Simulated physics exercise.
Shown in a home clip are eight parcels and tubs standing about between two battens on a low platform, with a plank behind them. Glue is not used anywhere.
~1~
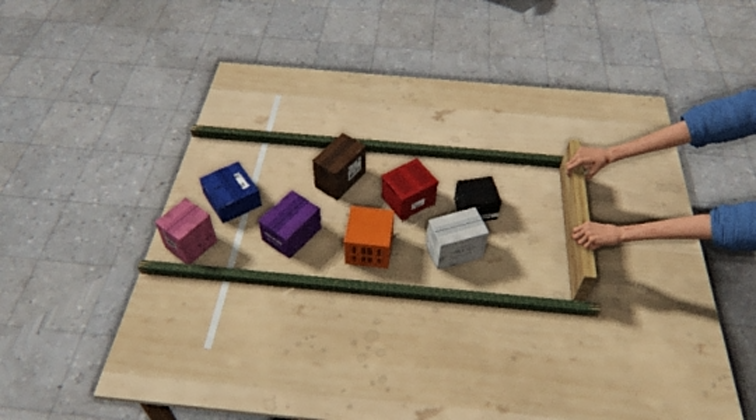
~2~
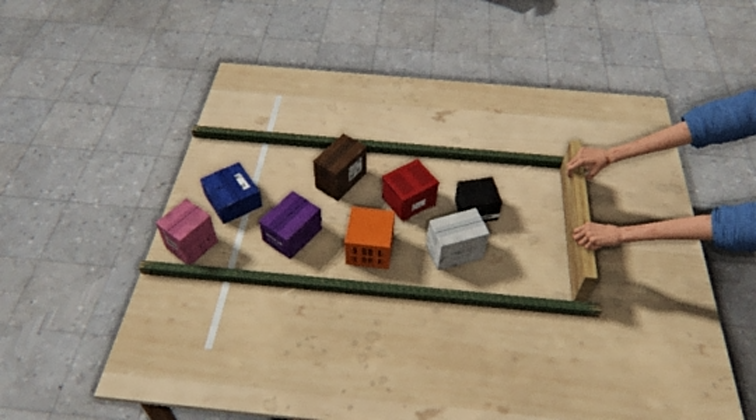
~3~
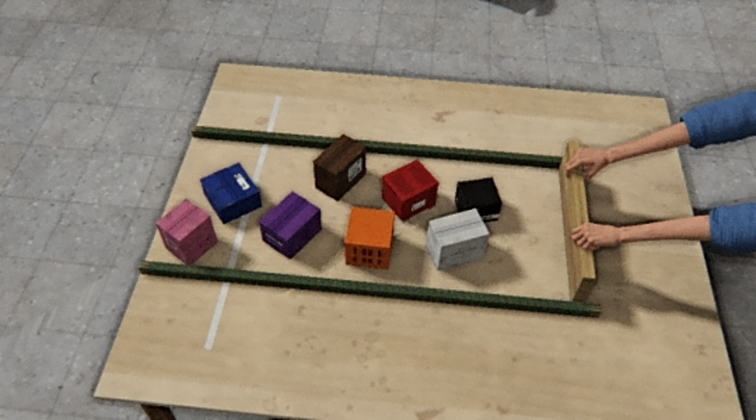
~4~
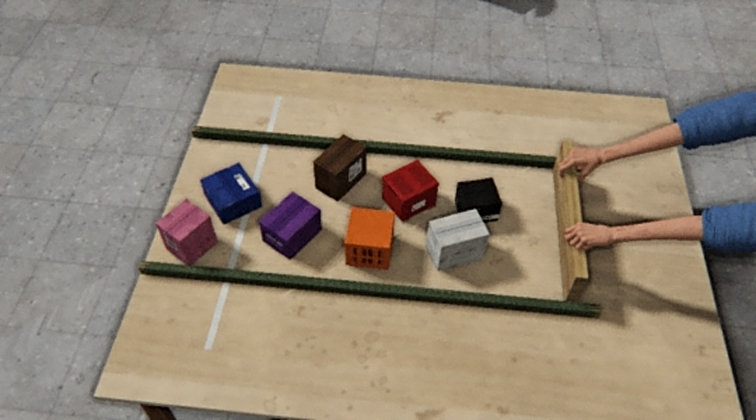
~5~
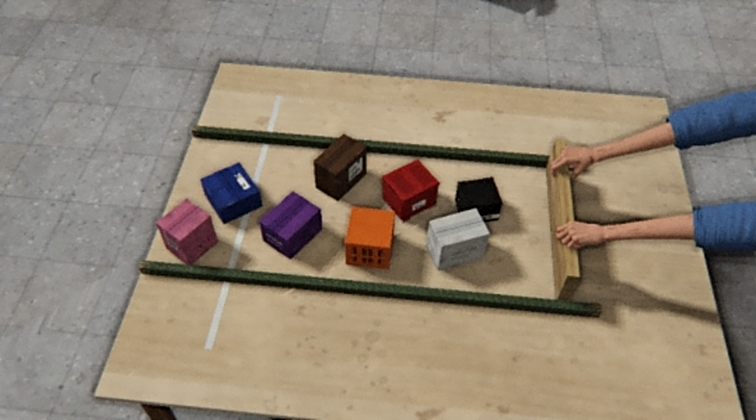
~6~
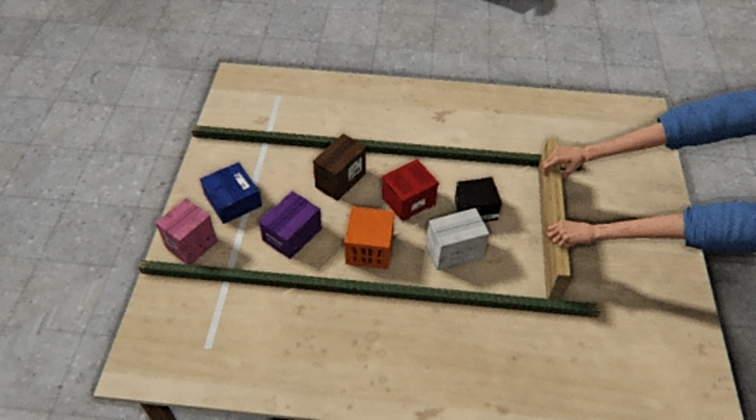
Two hands slid a wooden plank a short way left between two dark green rails on a table, while the eight colourful boxes in front of it stayed where they were.
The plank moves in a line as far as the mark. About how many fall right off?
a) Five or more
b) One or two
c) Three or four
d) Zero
Answer: C.
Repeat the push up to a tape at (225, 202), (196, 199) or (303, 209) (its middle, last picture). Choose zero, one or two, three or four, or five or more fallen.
Place one: At least five; place two: More than four; place three: Just one or two.
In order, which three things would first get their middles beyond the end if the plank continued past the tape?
It goes the pink parcel, after that the purple box, and finally the blue parcel.
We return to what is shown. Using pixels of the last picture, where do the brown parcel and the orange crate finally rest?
You'll find the first one at (238, 142) and the second at (168, 217).
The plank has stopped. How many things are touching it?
Number: 3.
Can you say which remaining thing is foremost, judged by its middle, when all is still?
That would be the orange crate.
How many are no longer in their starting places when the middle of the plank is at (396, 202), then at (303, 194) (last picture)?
The number moved is 6 and then 8.
A little later, none off yet; pink parcel at rest near (188, 232); blue parcel at rest near (231, 192); purple box at rest near (291, 225).
Next, none off yet; pink parcel at rest near (188, 232); blue parcel at rest near (231, 192); purple box shifted a little near (262, 225).
Later still, none off yet; pink parcel shifted about its own width near (142, 232); blue parcel shifted about its own width near (206, 180); purple box shifted well along near (187, 220).
When it is over, the number that fall off is three or four; down, purple box, blue parcel and pink parcel.
